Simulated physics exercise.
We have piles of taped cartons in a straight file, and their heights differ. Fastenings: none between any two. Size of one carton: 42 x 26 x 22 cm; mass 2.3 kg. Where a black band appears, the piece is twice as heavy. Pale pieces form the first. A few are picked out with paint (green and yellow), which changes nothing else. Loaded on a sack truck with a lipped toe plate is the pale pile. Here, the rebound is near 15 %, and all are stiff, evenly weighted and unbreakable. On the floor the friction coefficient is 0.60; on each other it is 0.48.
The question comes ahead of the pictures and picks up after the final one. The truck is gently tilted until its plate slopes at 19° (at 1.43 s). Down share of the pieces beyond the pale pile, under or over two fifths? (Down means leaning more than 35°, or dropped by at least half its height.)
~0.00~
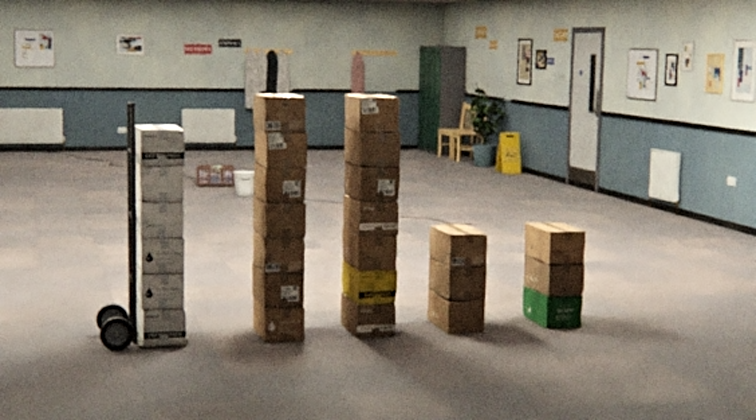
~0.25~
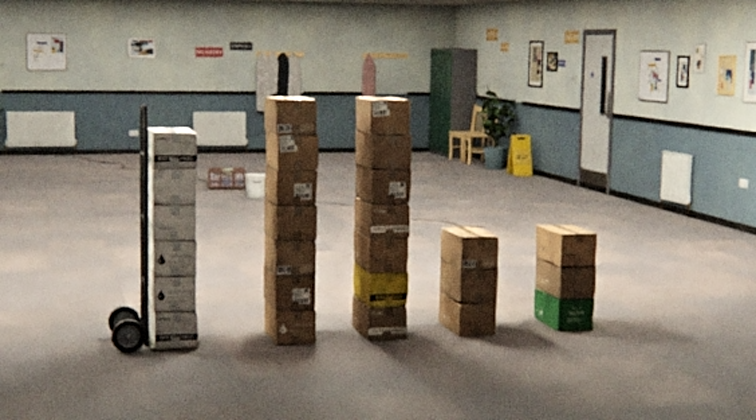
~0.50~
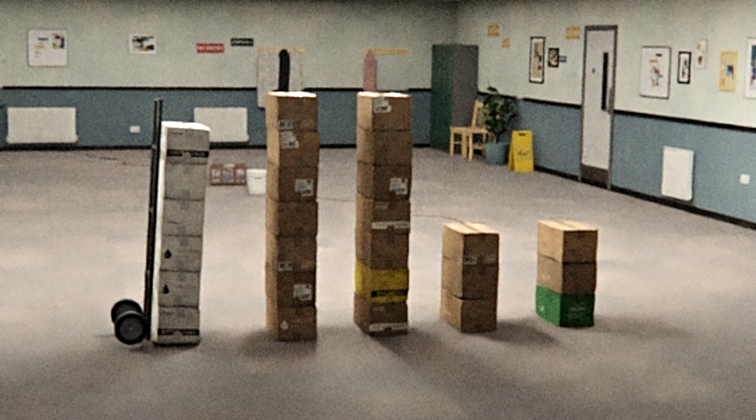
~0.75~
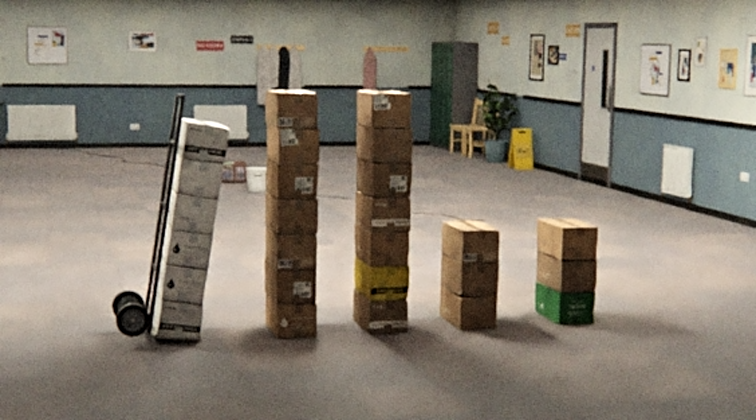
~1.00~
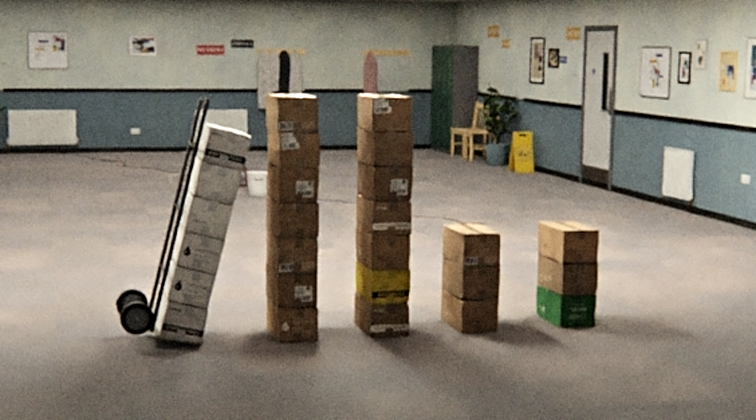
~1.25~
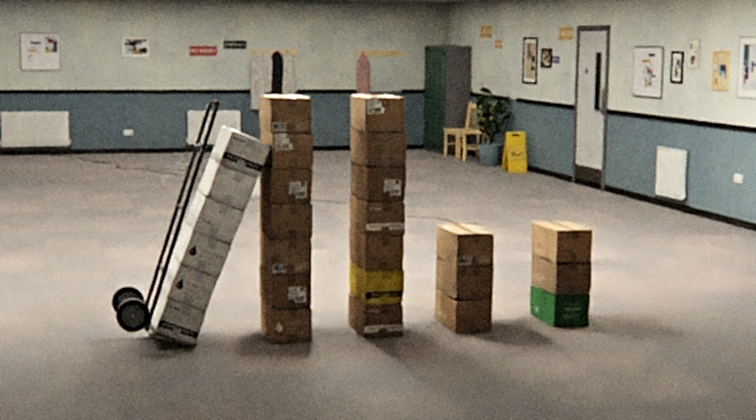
The count down will pass two fifths.
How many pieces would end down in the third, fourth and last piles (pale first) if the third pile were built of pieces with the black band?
Count down, pile by pile - third 6, fourth 3, last 2.
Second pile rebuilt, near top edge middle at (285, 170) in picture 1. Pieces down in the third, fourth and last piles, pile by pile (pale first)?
Pile by pile that makes third 7, fourth 2, last 3.
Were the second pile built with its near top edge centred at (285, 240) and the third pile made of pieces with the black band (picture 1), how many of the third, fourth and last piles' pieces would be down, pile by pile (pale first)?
Result: Third pile 0, fourth pile 0, last pile 0.
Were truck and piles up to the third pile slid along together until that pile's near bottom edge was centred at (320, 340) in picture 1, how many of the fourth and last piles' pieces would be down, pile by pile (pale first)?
It would come to fourth 0, last 1.
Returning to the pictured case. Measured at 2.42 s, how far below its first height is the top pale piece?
Roughly 20 cm lower.
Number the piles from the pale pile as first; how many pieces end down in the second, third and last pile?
The second pile gives 6, the third 7, the last 2.
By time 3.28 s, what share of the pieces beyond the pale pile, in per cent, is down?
It's 45 percent at that point.
After 2.42 s, 6 of the pale pile down; none of the 20 other cartons down, 11 disturbed.
After 3.28 s, 6 of the pale pile down; 9 of the 20 other cartons down; yellow carton 34° from how it stood.
In the end (4.4 s), 6 of the pale pile down; 16 of the 20 other cartons down; yellow carton 38° from how it stood, 8 cm lower; green carton unmoved. That is 80 per cent. From the last view, middles, yellow carton near (426, 291), green carton near (559, 305).
